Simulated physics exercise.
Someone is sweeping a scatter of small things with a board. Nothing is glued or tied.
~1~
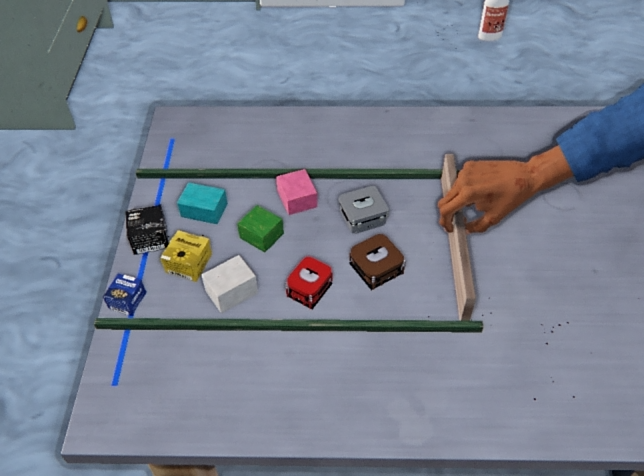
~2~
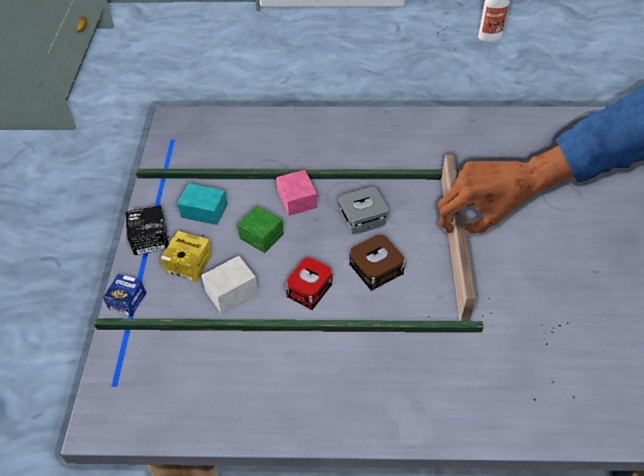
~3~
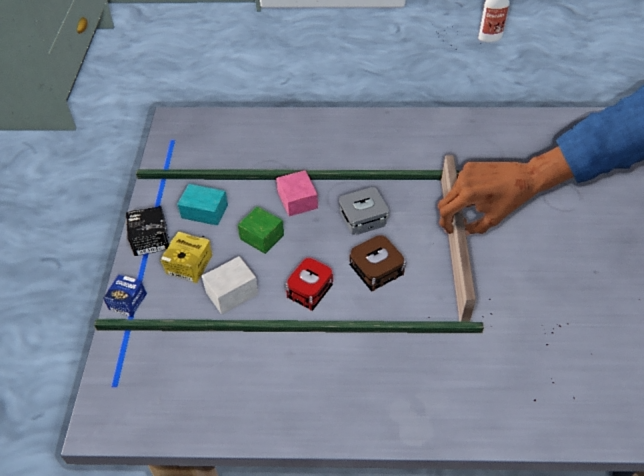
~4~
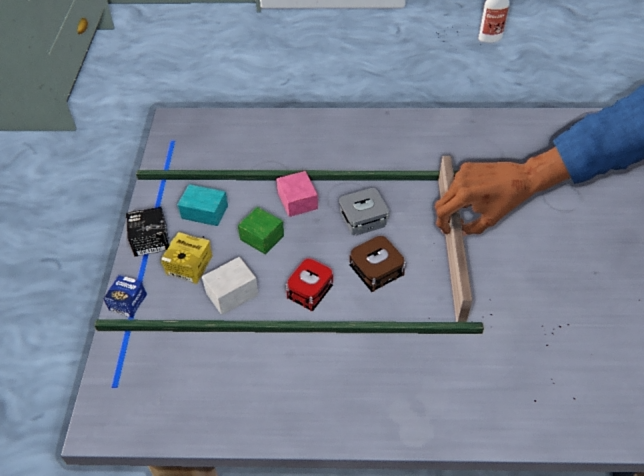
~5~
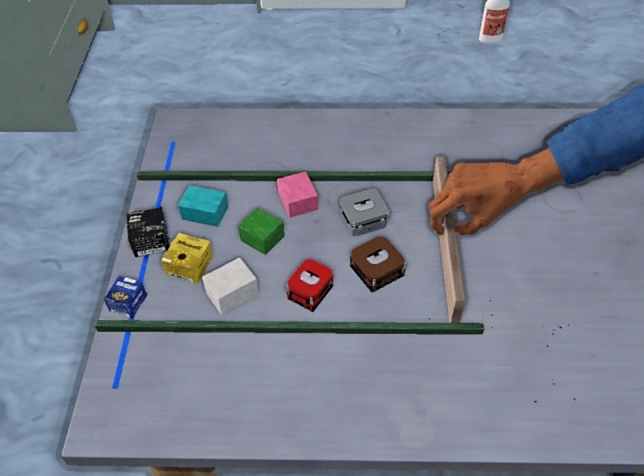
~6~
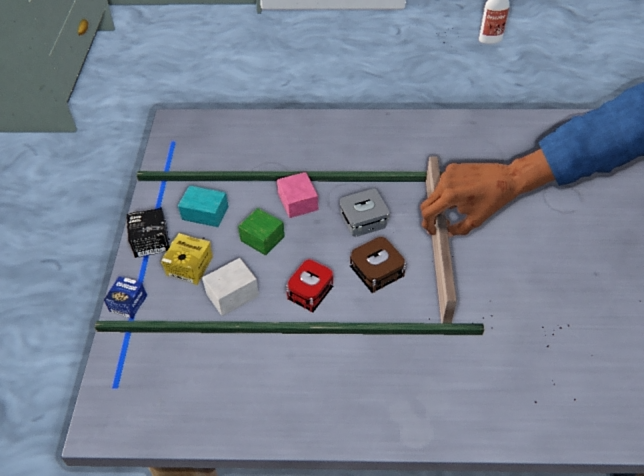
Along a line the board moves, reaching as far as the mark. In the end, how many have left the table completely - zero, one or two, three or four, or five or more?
In the end, five or more have left it.
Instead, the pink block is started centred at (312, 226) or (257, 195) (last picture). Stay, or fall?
Taking them in order, it drops away and then it drops away.
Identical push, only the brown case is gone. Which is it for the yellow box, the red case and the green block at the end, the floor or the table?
Yellow box: Over the edge. Red case: Still there. Green block: Still there.
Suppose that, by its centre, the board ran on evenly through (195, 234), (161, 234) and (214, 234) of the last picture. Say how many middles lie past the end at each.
Respectively 2, 7 and 0.
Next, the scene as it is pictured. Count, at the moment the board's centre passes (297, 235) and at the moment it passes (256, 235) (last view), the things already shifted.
Respectively 5 and 8.
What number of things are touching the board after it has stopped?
3 of them.
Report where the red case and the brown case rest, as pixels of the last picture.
The red case comes to rest close to (118, 291), while the brown case rests close to (122, 259).
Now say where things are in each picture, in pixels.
The first picture shows blue box (125, 294); black box (148, 230); yellow box (187, 256); board (457, 233); tape (148, 244).
The second picture shows black box (147, 230); brown case (377, 262).
The third picture shows yellow box (187, 257); green block (261, 230).
The fourth picture shows blue box (125, 296); board (454, 234).
The fifth picture shows black box (148, 232); turquoise block (204, 206).
The sixth picture shows blue box (126, 297); black box (148, 232); yellow box (188, 259); board (440, 235); tape (148, 247).
Early on, none off yet; blue box at rest near (126, 297); black box at rest near (148, 232); yellow box at rest near (188, 259).
A while later, none off yet; blue box at rest near (126, 297); black box moving near (139, 233); yellow box travelled a little near (167, 256).
Finally, the number that fall off is five or more; lost, pink block, green block, white block, turquoise block, yellow box, black box and blue box.
